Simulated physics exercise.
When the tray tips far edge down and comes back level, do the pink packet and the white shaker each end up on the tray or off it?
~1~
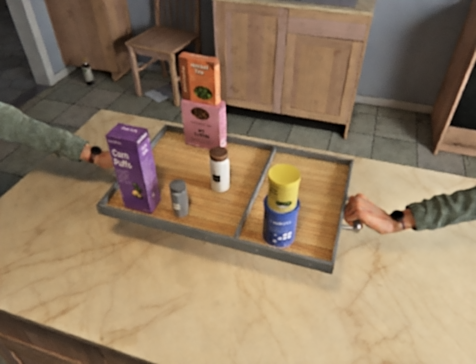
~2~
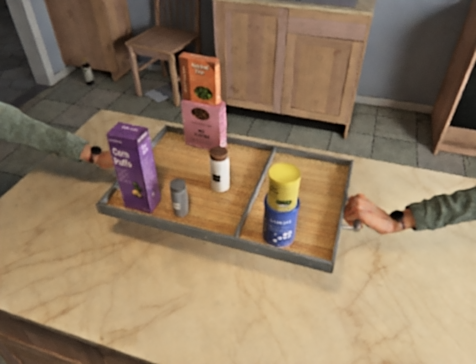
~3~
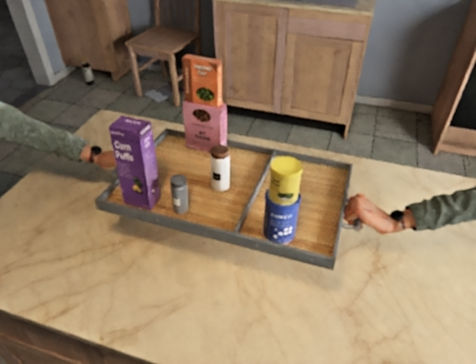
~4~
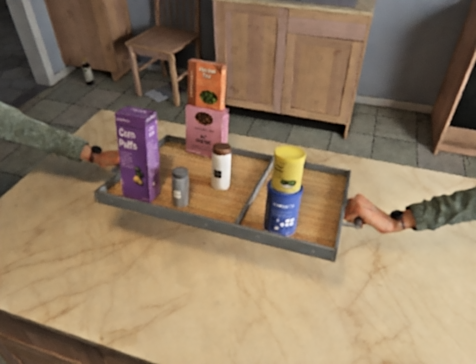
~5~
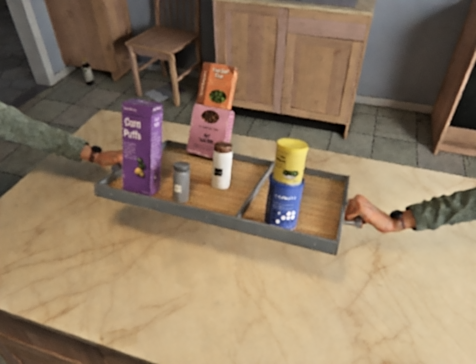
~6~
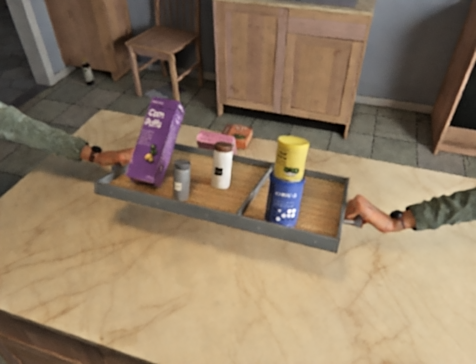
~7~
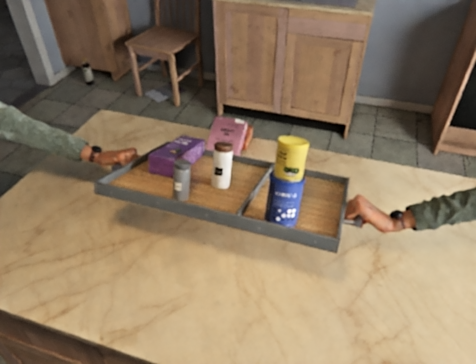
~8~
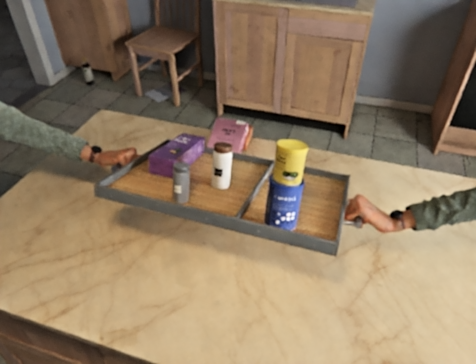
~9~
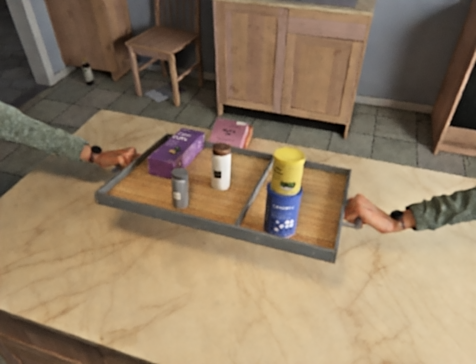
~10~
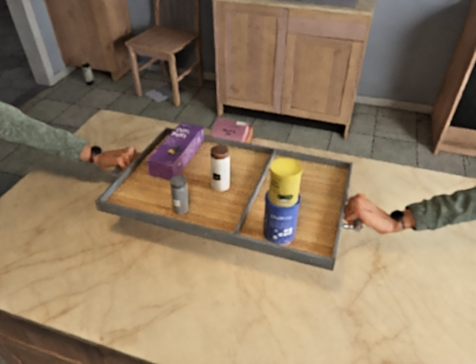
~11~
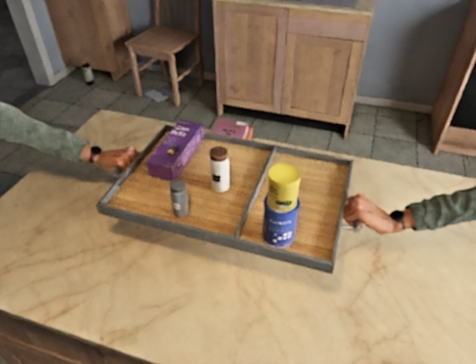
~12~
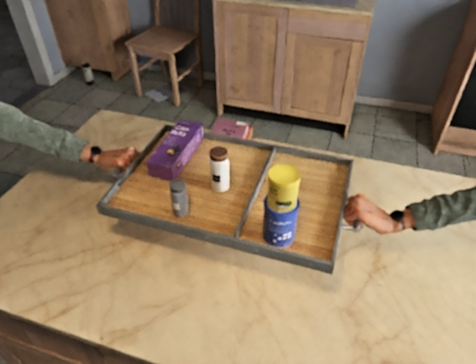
The pink packet goes off over the far edge of the tray, while the white shaker is still standing on it.
